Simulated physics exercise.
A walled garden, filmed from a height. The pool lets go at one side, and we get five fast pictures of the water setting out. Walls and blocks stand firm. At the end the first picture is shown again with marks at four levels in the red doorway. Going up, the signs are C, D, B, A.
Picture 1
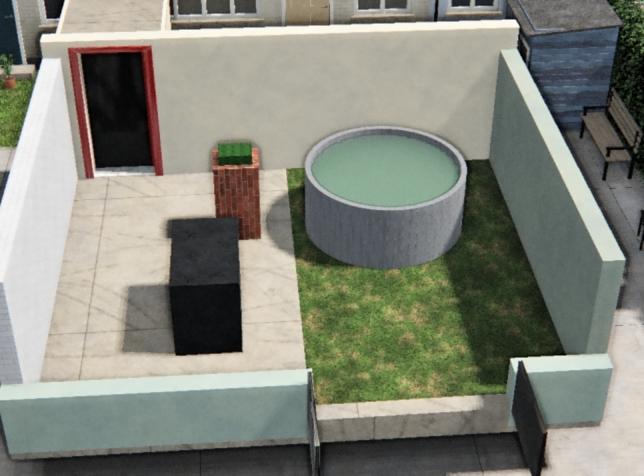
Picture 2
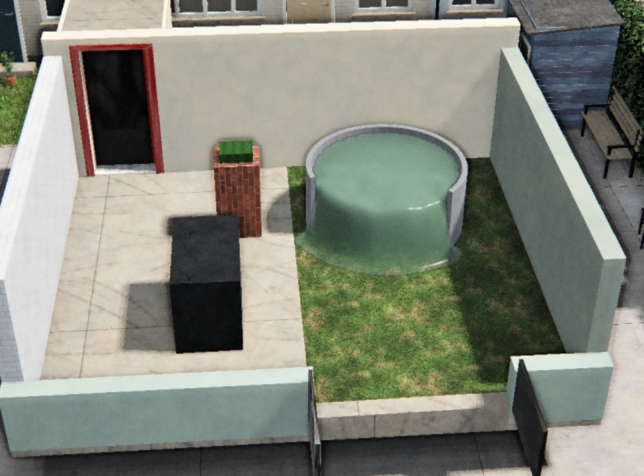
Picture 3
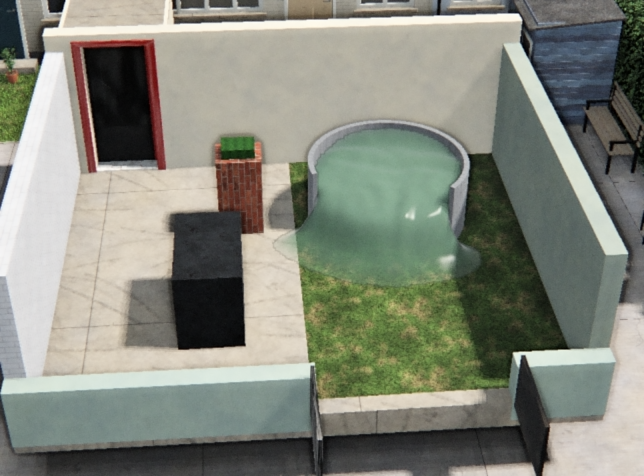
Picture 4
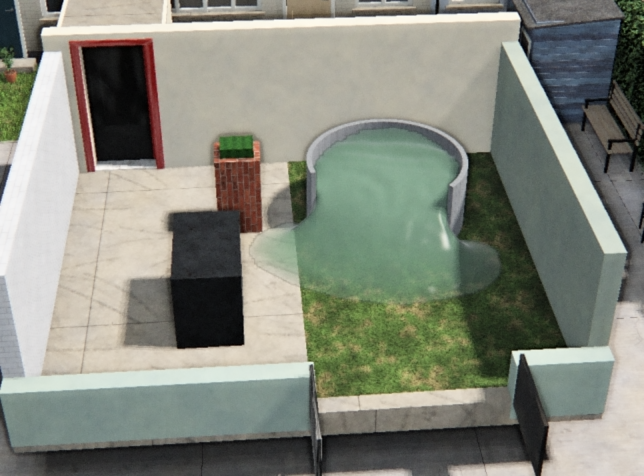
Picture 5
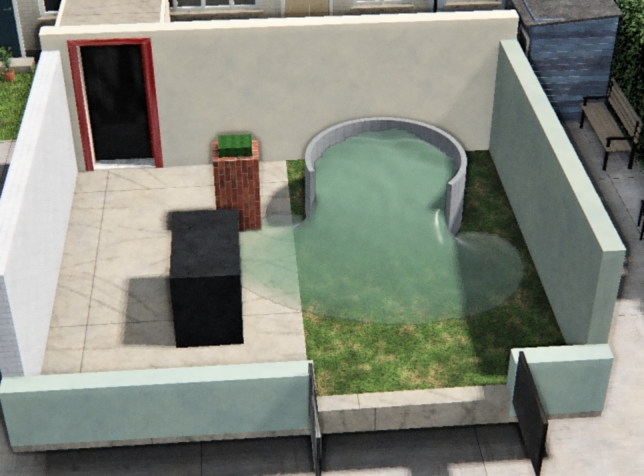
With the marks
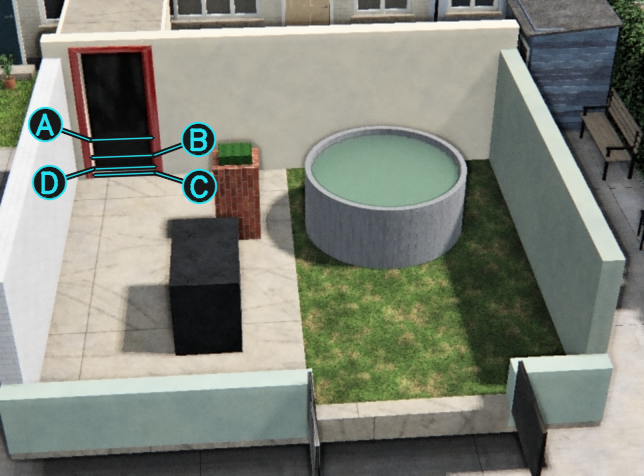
A round grey pool full of green water stands on the grass at the right of a walled garden, seen from above by a still camera. To its left, on pale paving, are a black block and a brick pillar topped with green, with a red-framed doorway behind. The pool's front wall vanishes, and the water slumps forward, spreading across the grass and onto the paving.
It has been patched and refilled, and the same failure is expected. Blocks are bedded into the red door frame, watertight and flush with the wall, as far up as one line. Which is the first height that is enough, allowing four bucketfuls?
Mark D.
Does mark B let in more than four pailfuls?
No, not at all.
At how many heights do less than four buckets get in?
Three of the four.
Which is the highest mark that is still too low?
That would be C.
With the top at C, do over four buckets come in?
Yes.
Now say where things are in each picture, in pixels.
Water in the pool at rest, its middle at (385, 171); foot of the red doorway at (125, 176); open gate at (412, 360).
Water covers 2 % of the ground and shows as far out as (303, 235).
Water covers 6 % of the ground and shows as far out as (279, 244).
Water covers 12 % of the ground and shows as far out as (491, 274).
Water covers 20 % of the ground and shows as far out as (515, 262).
On the marked copy, A at (121, 139); B at (123, 156); C at (125, 174); D at (124, 167); from the bottom up C, D, B, A.
With A, nothing gets over.
With B, nothing gets over.
With C, about 9 bucketfuls get in.
With D, nothing gets over.
